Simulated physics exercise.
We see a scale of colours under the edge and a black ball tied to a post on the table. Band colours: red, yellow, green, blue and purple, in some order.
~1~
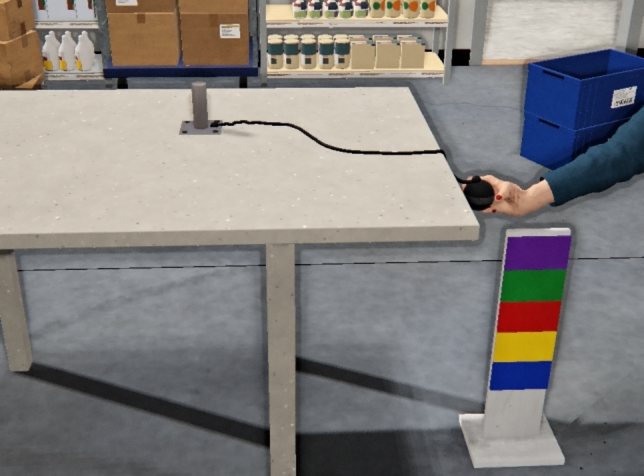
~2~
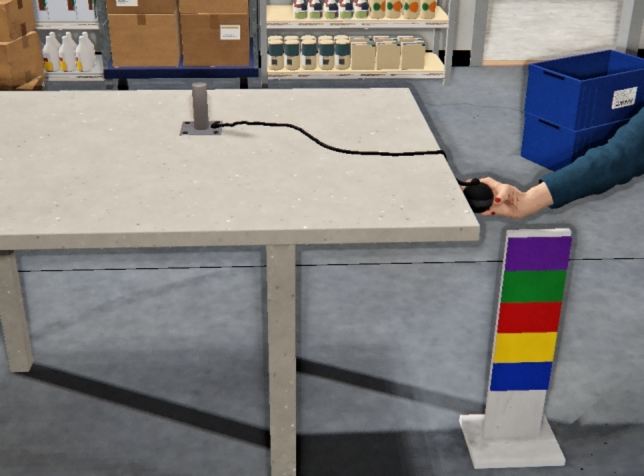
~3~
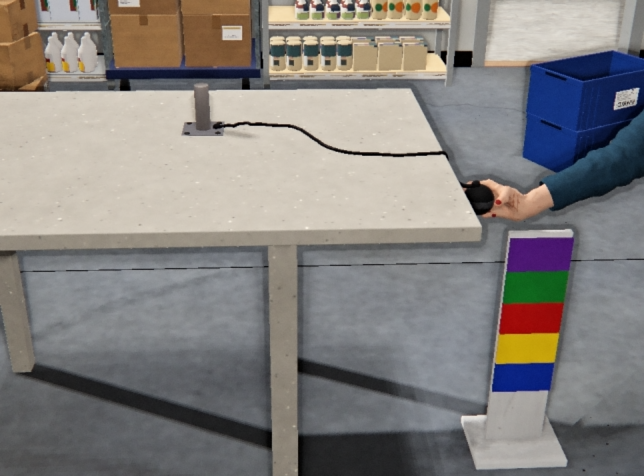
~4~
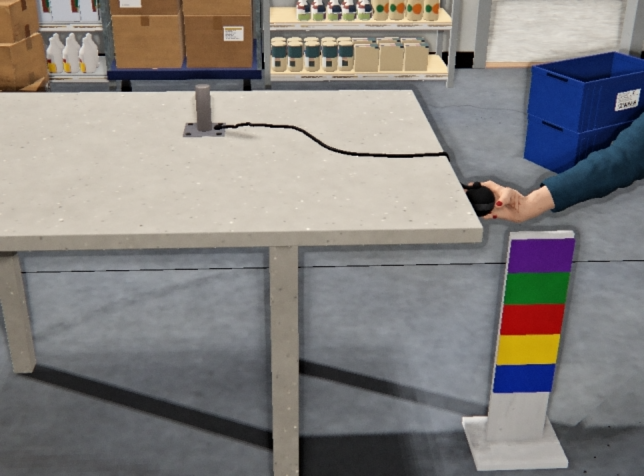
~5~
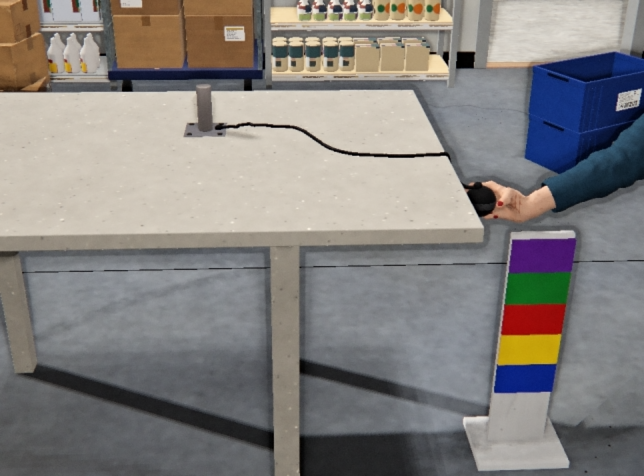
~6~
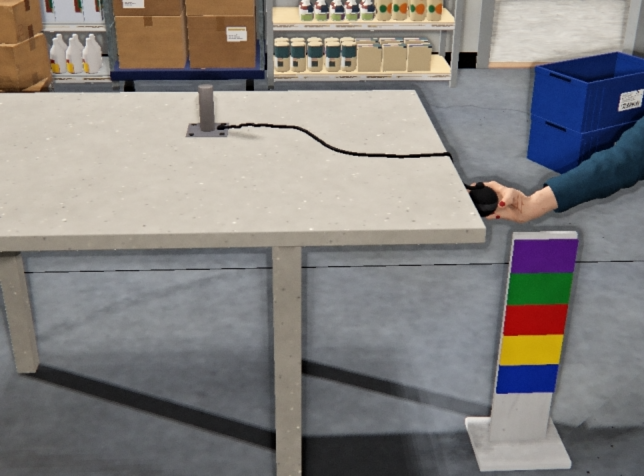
A hand holding a black ball tied to a post on a table, keeping still beside the edge above a coloured scale.
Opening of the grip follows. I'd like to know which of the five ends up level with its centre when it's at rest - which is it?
It's purple.
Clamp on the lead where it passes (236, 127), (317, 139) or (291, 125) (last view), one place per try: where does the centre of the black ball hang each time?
That would be (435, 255) for the first, (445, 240) for the second and (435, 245) for the third.
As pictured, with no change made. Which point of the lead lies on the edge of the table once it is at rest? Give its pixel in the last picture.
Roughly (405, 157).
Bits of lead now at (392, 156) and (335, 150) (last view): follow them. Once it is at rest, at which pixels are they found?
They go to (434, 149) and to (375, 144).
Soon after, ball near (445, 250); level with purple.
Then, ball near (458, 256); level with purple.
Further on, ball near (435, 257); level with purple.
At rest, ball near (432, 258); level with purple. Its middle rests at the purple band.
